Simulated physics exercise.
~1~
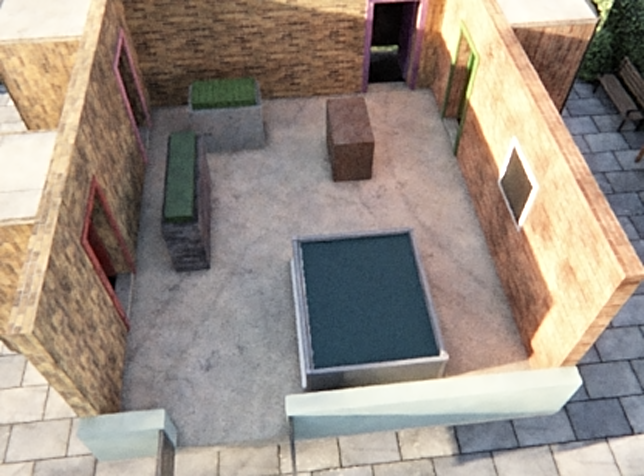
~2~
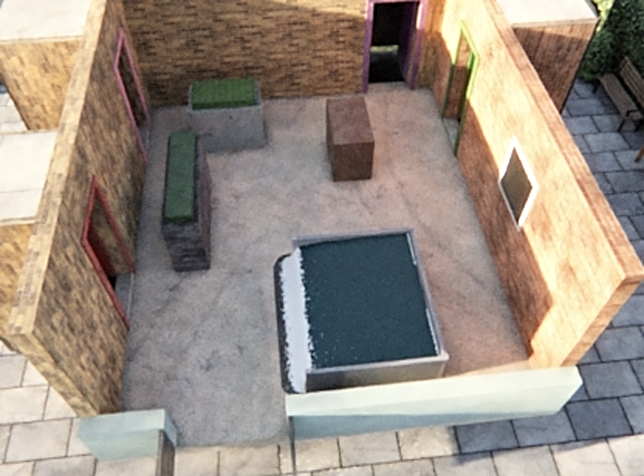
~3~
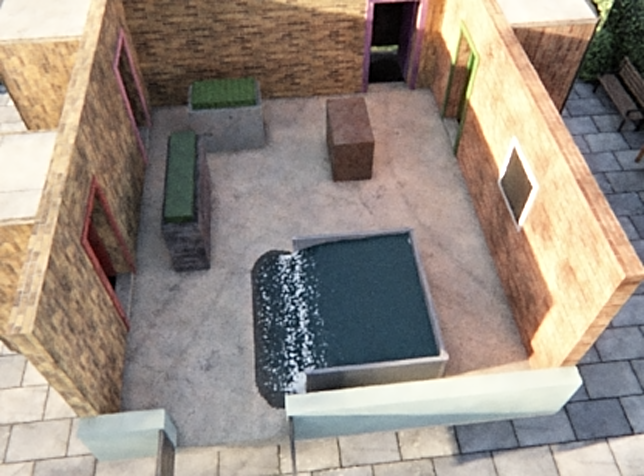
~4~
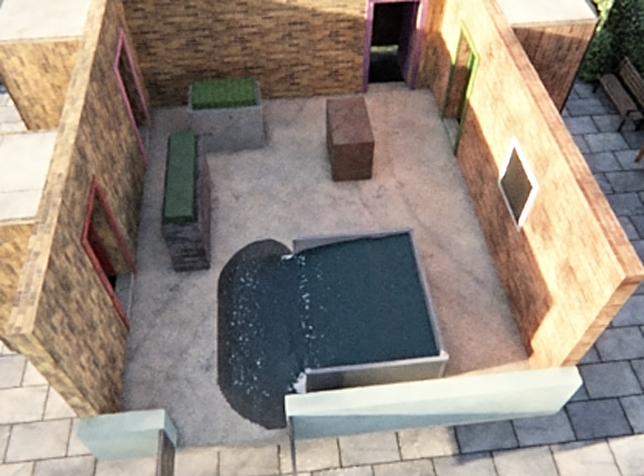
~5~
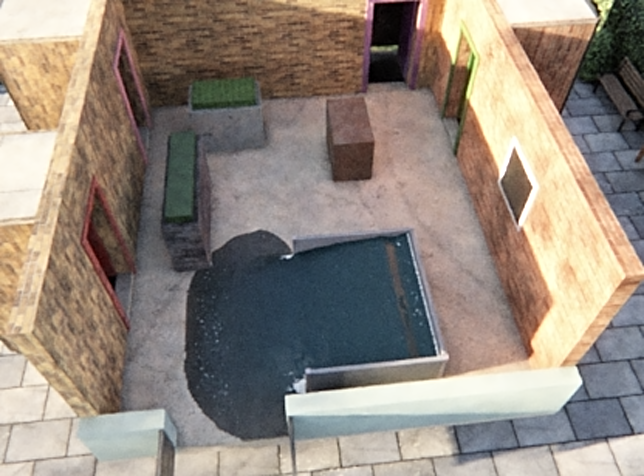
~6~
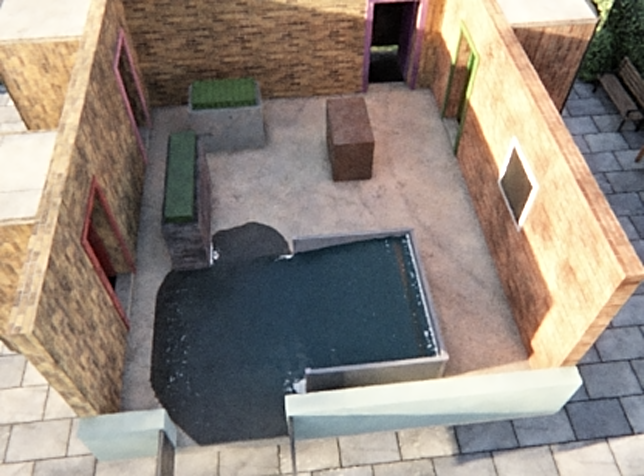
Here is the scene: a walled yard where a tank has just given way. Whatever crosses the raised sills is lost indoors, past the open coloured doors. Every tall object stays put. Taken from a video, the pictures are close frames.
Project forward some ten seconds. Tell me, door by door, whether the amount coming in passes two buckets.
At the red door it passes two buckets; at the purple door it stays within two buckets; at the green door it stays within two buckets; at the pink door it stays within two buckets.
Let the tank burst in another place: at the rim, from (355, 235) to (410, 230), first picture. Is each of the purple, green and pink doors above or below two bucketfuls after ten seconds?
In that case the purple door breaks the limit, the green door breaks the limit and the pink door stays within bounds.
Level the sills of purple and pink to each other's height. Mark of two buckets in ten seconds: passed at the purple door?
Purple: Below the limit.
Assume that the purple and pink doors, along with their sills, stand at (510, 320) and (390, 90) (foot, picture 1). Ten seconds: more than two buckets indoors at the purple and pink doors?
The purple door falls short, while the pink door falls short.
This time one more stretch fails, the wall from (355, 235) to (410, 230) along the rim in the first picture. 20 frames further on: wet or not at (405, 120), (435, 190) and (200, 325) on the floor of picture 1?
Result, in sequence: Sodden, sodden, spared by the spill.
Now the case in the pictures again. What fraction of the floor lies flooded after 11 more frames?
I'd put it at roughly 30 per cent.
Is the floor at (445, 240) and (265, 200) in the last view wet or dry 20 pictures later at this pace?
The first is spared, the second inundated.
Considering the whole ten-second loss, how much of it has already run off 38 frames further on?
Somewhere around 80 per cent, I'd say.
A moment on, water covers 25 % of the floor; the red door over two buckets in, the purple door not reached, the green door not reached, the pink door not reached.
Next, water covers 30 % of the floor; the red door far over two buckets in, the purple door not reached, the green door not reached, the pink door not reached.
Then, water covers 40 % of the floor; the red door far over two buckets in, the purple door not reached, the green door not reached, the pink door wet at the sill, nothing in.
Later, water covers 60 % of the floor; the red door far over two buckets in, the purple door not reached, the green door not reached, the pink door wet at the sill, nothing in.
In the end, water covers 80 % of the floor; the red door far over two buckets in, the purple door wet at the sill, nothing in, the green door wet at the sill, nothing in, the pink door under two buckets in.
